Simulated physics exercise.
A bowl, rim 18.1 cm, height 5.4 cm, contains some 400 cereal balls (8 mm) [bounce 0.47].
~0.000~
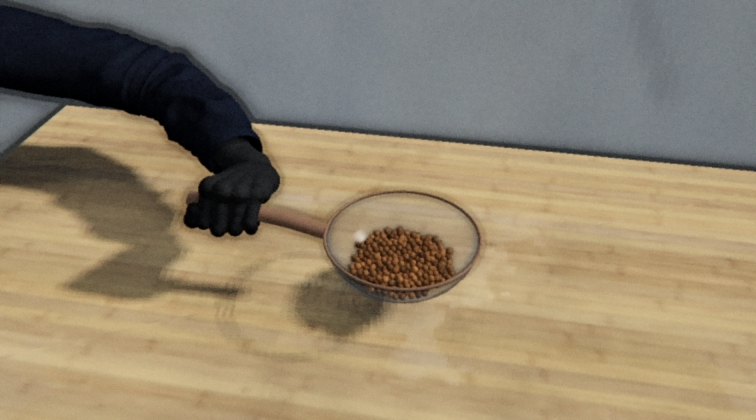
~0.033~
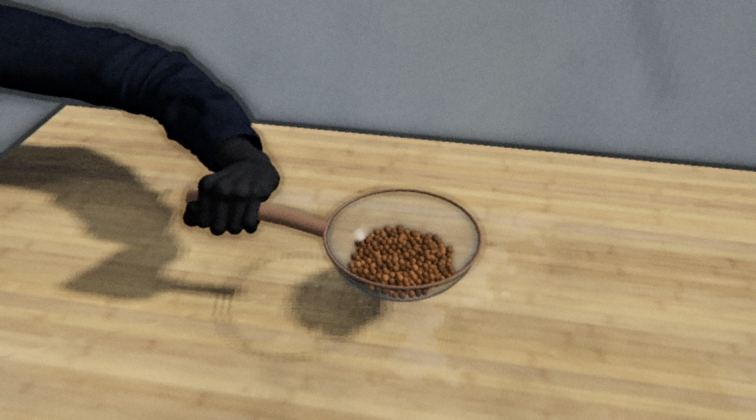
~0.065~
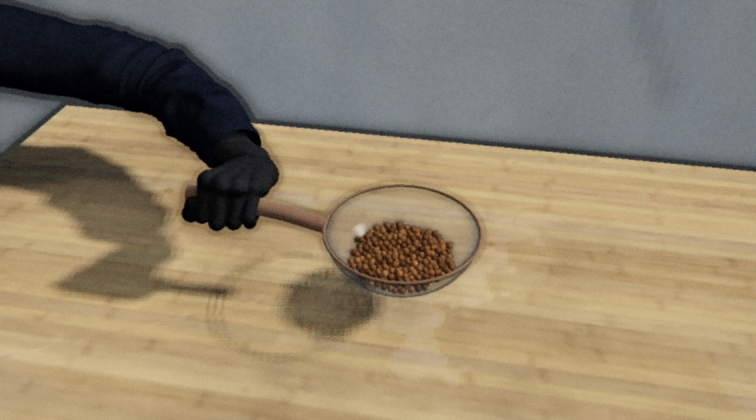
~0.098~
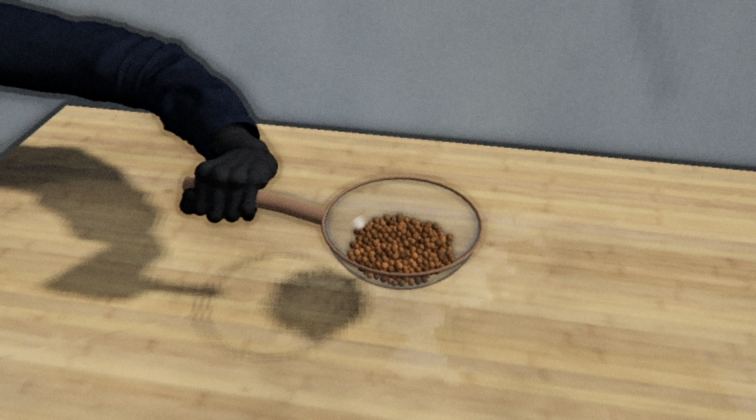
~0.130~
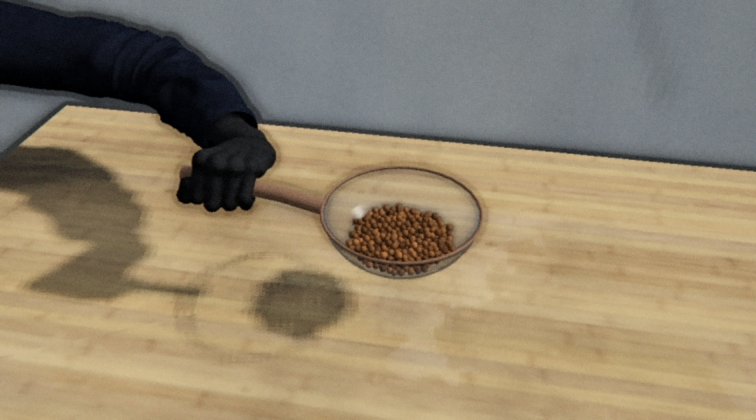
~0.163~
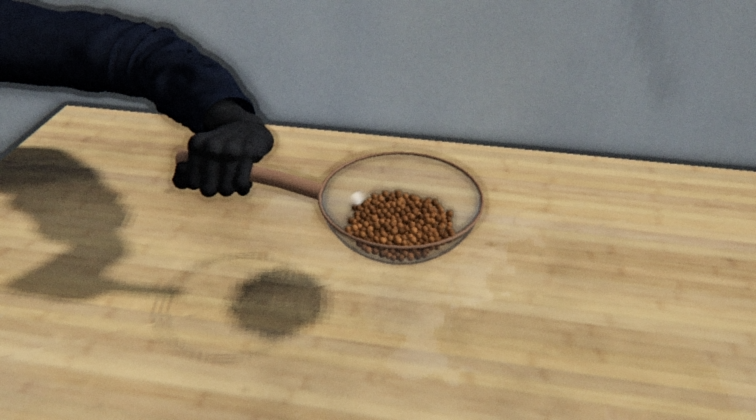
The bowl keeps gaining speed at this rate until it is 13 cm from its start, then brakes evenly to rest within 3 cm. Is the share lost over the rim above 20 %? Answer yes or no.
Share that leaves it, set against 20 %: No.
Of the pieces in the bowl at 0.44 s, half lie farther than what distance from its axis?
Some 4.0 cm.
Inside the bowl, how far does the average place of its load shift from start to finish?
Some 1.0 cm.
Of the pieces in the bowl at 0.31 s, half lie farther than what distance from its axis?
Roughly 4.0 cm.
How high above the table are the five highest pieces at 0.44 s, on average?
About 23 cm.
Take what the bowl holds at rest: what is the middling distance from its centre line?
About 4.0 cm.
Then, at 0.31 s, bowl 100 %; middle of the pieces not yet landed near (395, 132).
Then, at 0.44 s, bowl 100 %; middle of the pieces not yet landed near (389, 147).
Then, at 0.55 s, bowl 100 %; middle of the pieces not yet landed near (389, 147).
After 0.66 s, bowl 100 %; middle of the pieces not yet landed near (390, 147).
By 0.9 s all is still; bowl 100 %.
